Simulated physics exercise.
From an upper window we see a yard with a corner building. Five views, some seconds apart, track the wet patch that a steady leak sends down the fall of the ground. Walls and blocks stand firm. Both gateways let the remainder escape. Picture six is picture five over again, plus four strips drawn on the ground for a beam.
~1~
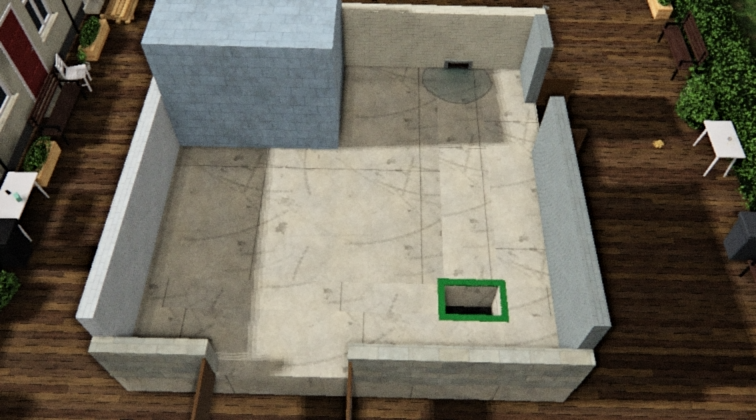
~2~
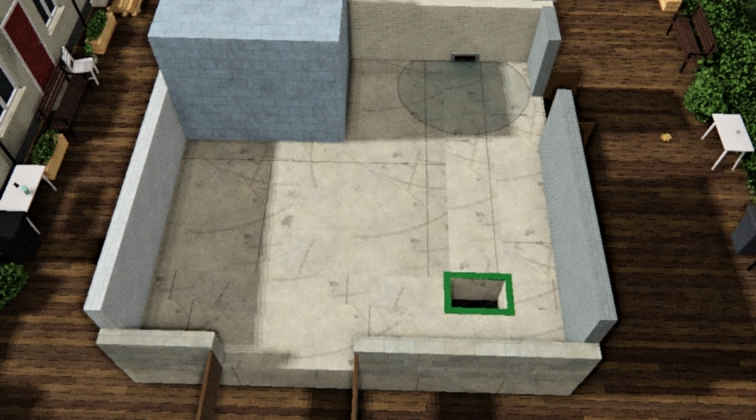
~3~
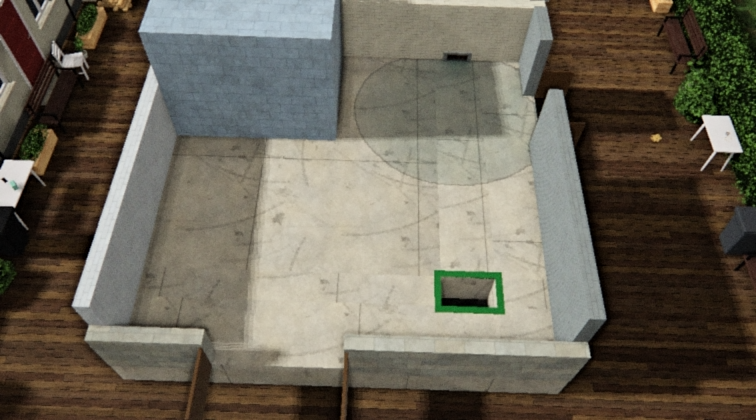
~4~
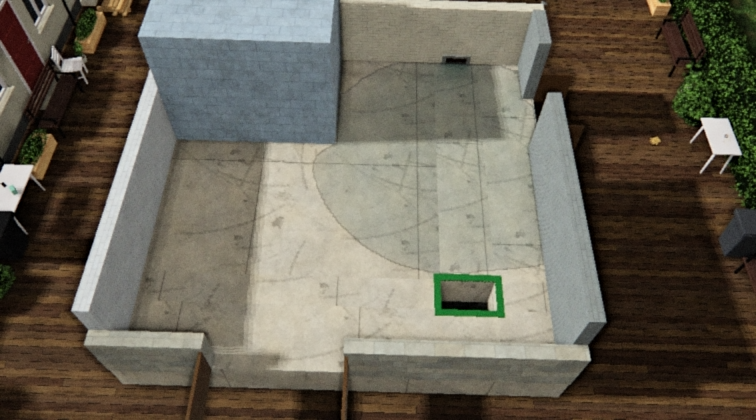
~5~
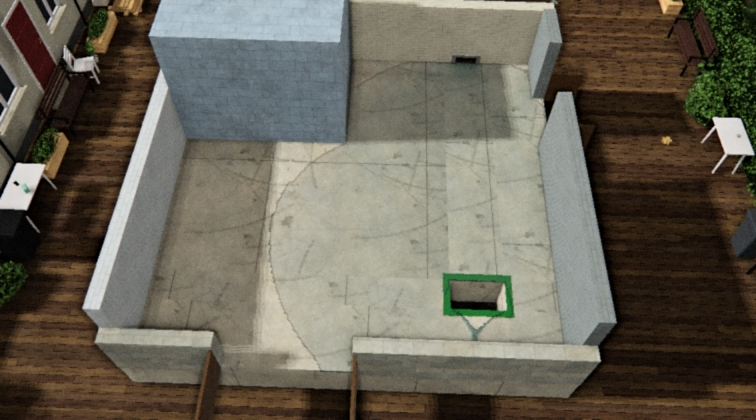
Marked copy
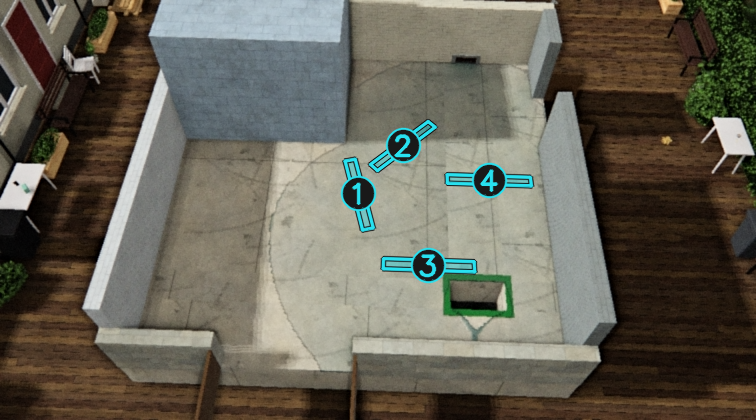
A sheet of water spreads across the pale floor of a walled yard with a blue block building in its upper left corner, seen from high above. A dark opening sits in the far wall, a green-framed drain lies near the lower right, and wooden decking surrounds the walls. The water widens from the far opening, passing the building and reaching the drain, while the view shifts slightly.
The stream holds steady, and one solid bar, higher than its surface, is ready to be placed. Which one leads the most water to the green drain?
1.
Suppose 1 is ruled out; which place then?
2.
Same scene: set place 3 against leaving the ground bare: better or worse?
Place 3 is worse.
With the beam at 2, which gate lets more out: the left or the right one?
More leaves on the left.
In cyan, 1 from (350, 160) to (367, 228); 2 from (373, 167) to (431, 124); 3 from (383, 263) to (474, 266); 4 from (447, 178) to (530, 181).
Choosing 1, about 48 % of the stream goes into the green drain, about 50 % out by the gates.
Choosing 2, about 34 % of the stream goes into the green drain, about 65 % out by the gates.
Choosing 3, about 24 % of the stream goes into the green drain, about 75 % out by the gates.
Choosing 4, about 22 % of the stream goes into the green drain, about 77 % out by the gates.
